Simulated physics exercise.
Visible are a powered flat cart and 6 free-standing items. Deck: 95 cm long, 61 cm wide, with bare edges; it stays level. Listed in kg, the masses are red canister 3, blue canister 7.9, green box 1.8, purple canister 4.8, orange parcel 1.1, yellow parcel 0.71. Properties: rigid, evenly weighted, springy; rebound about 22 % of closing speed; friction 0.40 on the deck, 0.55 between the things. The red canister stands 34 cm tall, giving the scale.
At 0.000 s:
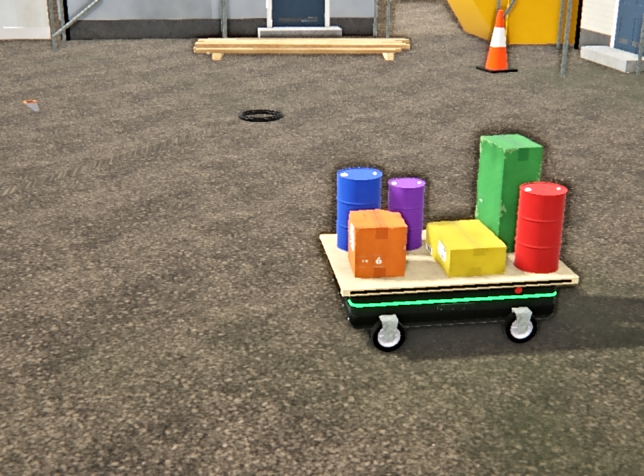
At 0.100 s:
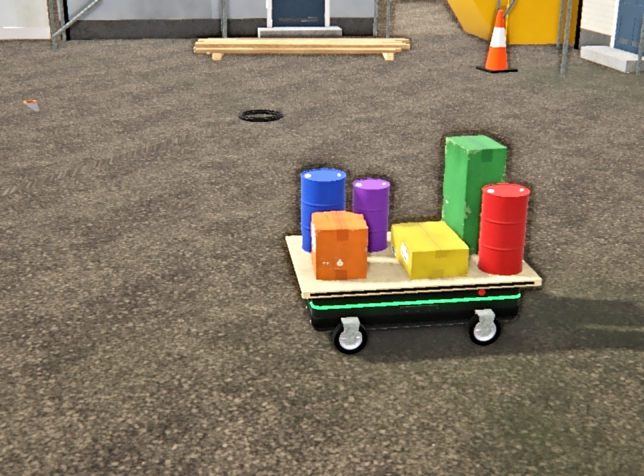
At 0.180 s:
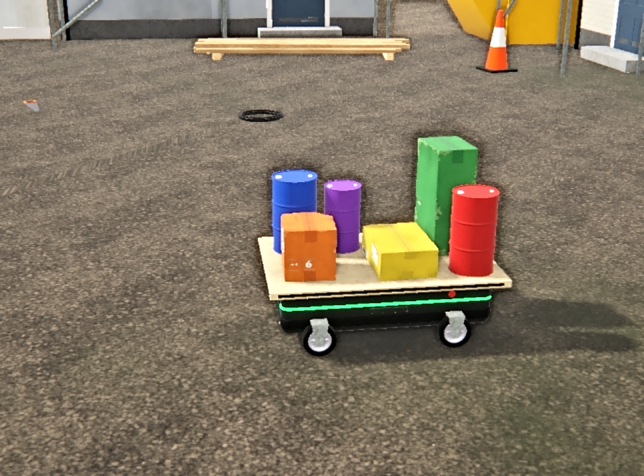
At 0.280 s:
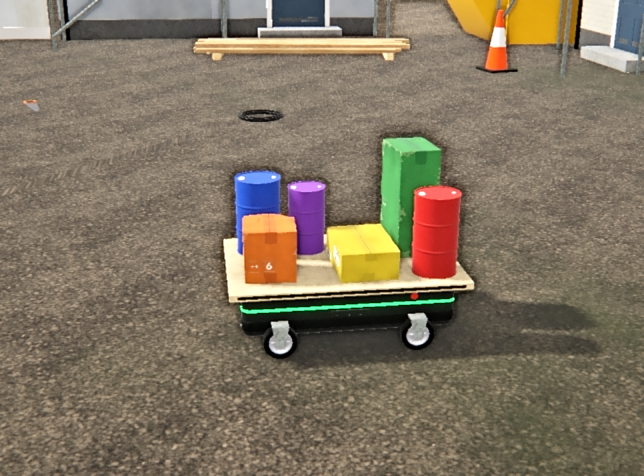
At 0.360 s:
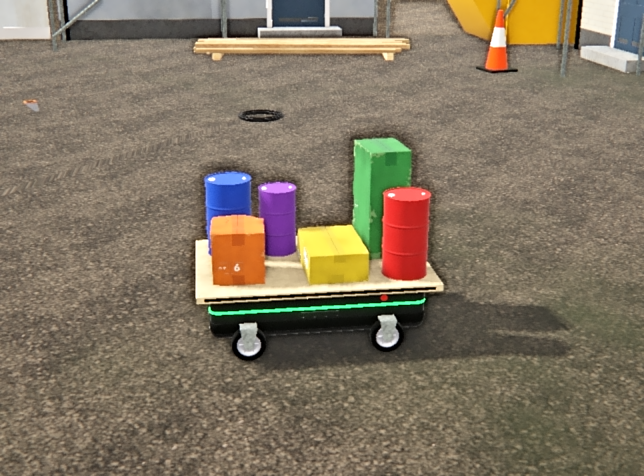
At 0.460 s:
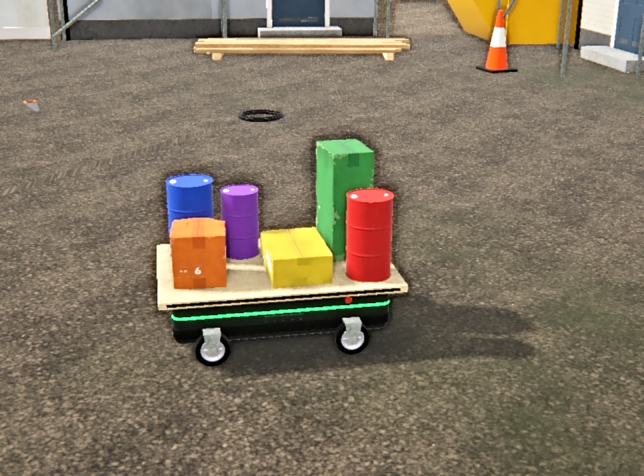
A paved yard with doorways, a wooden bench-like stack of planks, a dark ring and an orange-and-white cone is seen from a fixed, slightly raised viewpoint. A flat cart carries blue and purple canisters behind an orange parcel at left, a yellow parcel mid-deck, and a tall green box behind a red canister at right. The cart rolls steadily leftward, its load keeping its arrangement.
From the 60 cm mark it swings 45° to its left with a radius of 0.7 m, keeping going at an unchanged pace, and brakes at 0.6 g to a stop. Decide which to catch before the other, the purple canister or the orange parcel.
I would say the first of the pair.
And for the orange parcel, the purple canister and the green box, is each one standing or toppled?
Outcome noted - the orange parcel ends up fallen, the purple canister ends up fallen, the green box ends up fallen.
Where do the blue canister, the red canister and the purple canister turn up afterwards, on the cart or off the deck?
Afterwards, the blue canister leaves its support, the red canister stays on its support, and the purple canister leaves its support.
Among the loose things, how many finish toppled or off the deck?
Total: 4.
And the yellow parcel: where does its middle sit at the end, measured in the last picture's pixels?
(93, 336), roughly.
Around 0.76 s, cart has run 122 cm, turned 38°; blue canister and purple canister now off the deck; orange parcel shifted 27 cm near (86, 284); yellow parcel shifted 2 cm.
Around 1.16 s, cart has run 167 cm, turned 45°; orange parcel shifted 30 cm; green box at 6° to upright; yellow parcel shifted 7 cm.
Around 1.56 s, cart has run 167 cm, turned 45°, stopped; orange parcel now off the deck; green box at 47° to upright; yellow parcel shifted 12 cm.
Finally (2.3 s), off the deck, blue canister, purple canister and orange parcel; on their side or leaning hard on the cart, green box; not toppled but over 10 cm from the start, red canister and yellow parcel. Purple canister went at 0.76 s; orange parcel went at 1.34 s.
